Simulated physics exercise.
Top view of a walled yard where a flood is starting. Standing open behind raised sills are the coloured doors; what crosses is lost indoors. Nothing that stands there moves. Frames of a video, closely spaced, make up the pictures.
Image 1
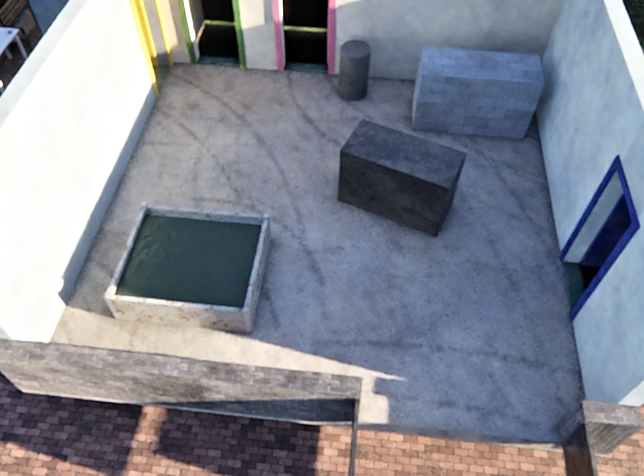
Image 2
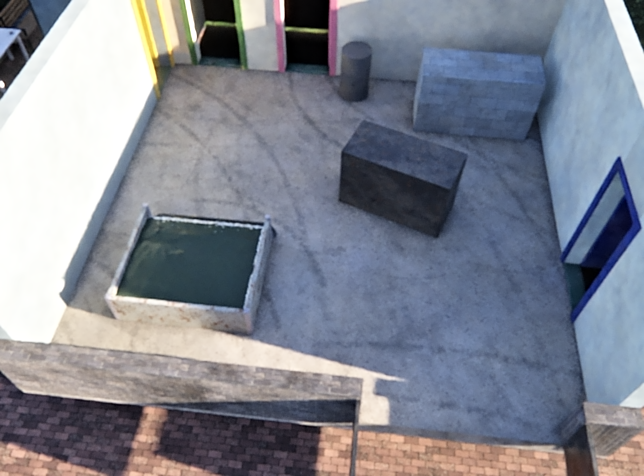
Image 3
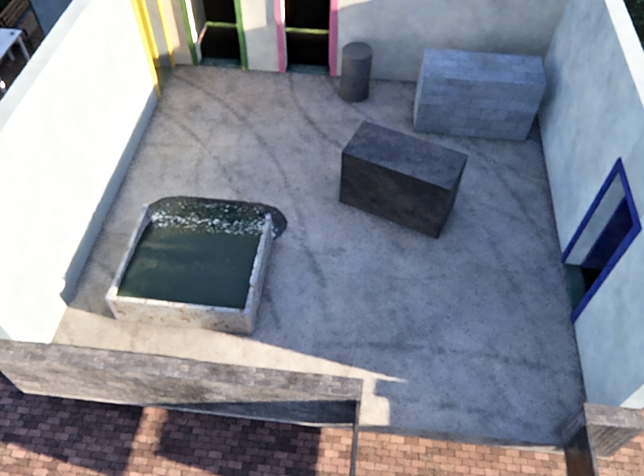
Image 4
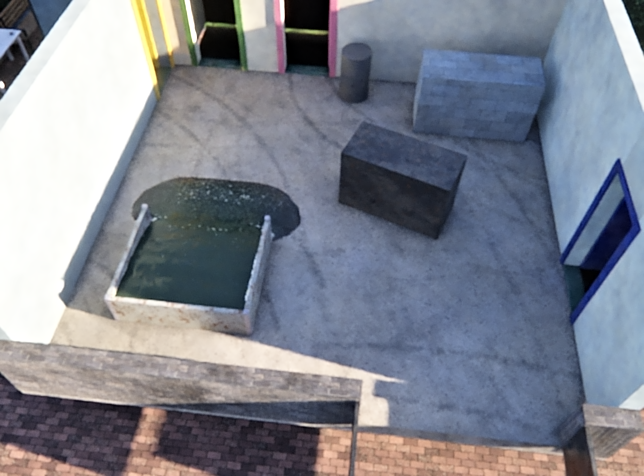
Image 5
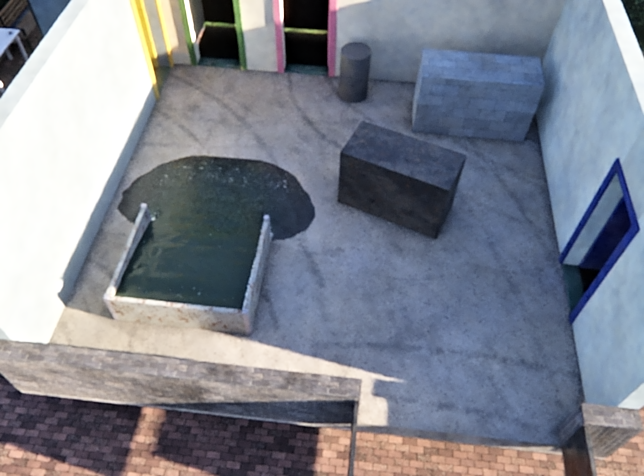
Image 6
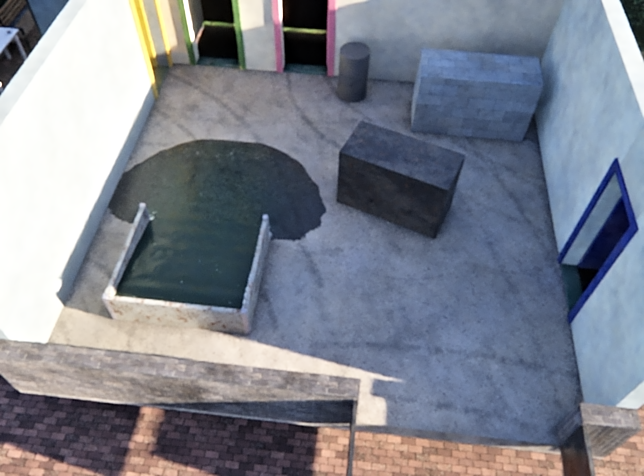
Dark water pours from the far side of a stone tank and spreads across the yard.
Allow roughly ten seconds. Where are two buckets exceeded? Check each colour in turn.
One by one: I expect the yellow door to let through too much, I expect the blue door to let through an acceptable amount, I expect the green door to let through too much, I expect the pink door to let through too much.
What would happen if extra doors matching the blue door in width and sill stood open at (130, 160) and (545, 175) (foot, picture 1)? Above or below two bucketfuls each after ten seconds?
Well, the first one tops it and the next one doesn't reach it.
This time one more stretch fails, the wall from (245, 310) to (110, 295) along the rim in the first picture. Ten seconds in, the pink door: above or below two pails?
I'd say the pink door stays within the limit.
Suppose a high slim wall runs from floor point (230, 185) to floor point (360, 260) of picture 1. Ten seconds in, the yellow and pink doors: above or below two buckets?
First yellow door tops the limit, then pink door misses the mark.
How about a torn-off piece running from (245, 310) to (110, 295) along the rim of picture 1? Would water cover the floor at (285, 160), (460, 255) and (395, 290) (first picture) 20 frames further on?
Taken in turn they're unwetted, swamped and swamped.
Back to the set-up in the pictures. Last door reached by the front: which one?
It's the blue one.
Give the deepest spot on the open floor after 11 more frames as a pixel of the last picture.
About at (259, 75).
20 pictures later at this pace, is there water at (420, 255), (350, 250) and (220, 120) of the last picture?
Result, in the order given: Not wetted / not wetted / wetted.
A moment on, water covers 30 % of the floor; the yellow door not reached, the blue door not reached, the green door not reached, the pink door not reached.
Next, water covers 40 % of the floor; the yellow door wet at the sill, nothing in, the blue door not reached, the green door under two buckets in, the pink door under two buckets in.
Then, water covers 40 % of the floor; the yellow door under two buckets in, the blue door not reached, the green door far over two buckets in, the pink door over two buckets in.
Later, water covers 45 % of the floor; the yellow door over two buckets in, the blue door not reached, the green door far over two buckets in, the pink door far over two buckets in.
In the end, water covers 70 % of the floor; the yellow door over two buckets in, the blue door wet at the sill, nothing in, the green door far over two buckets in, the pink door far over two buckets in.
